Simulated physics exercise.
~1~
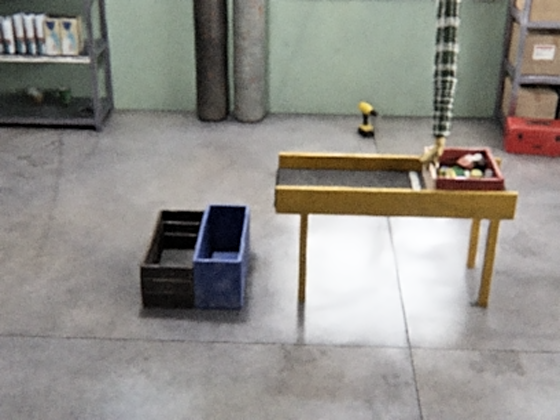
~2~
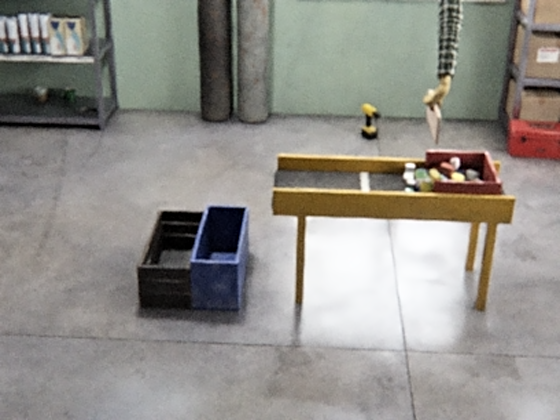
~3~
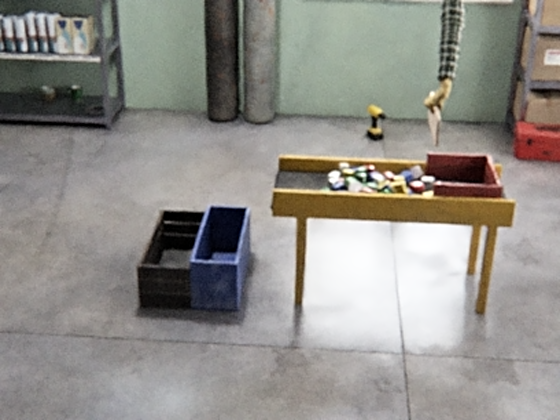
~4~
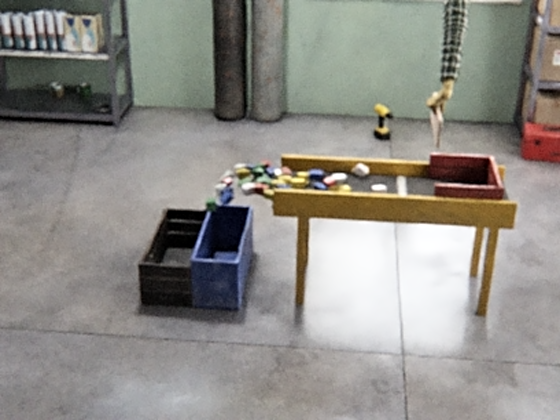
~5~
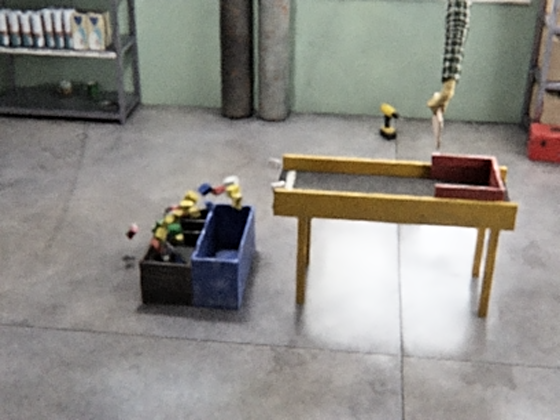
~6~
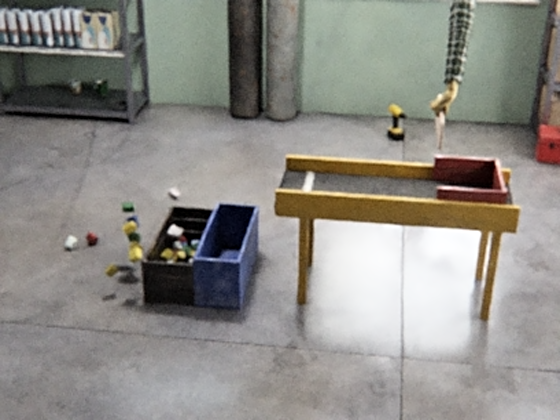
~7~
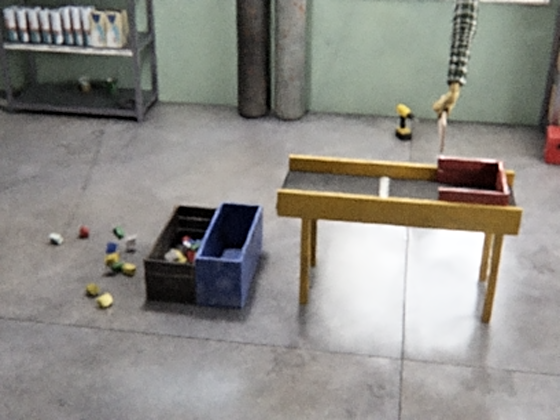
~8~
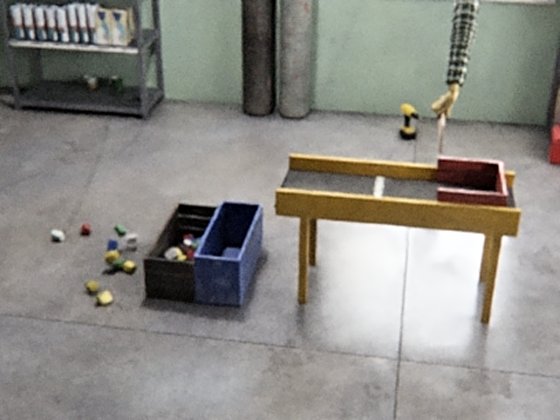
To begin with, a hand in a plaid sleeve reaches down to a red pen of loose toy bricks on a yellow-framed belt, with a blue bin and a black tub standing on the floor to the left. The hand lifts the gate, and the bricks start sliding out leftward. They ride the belt in a spread-out cluster, then fly off its end in a stream. The bricks pass over the blue bin toward the black tub, some overshooting it. Finally, many lie in the black tub, others rest scattered on the floor beyond it, and the belt is clear of bricks.
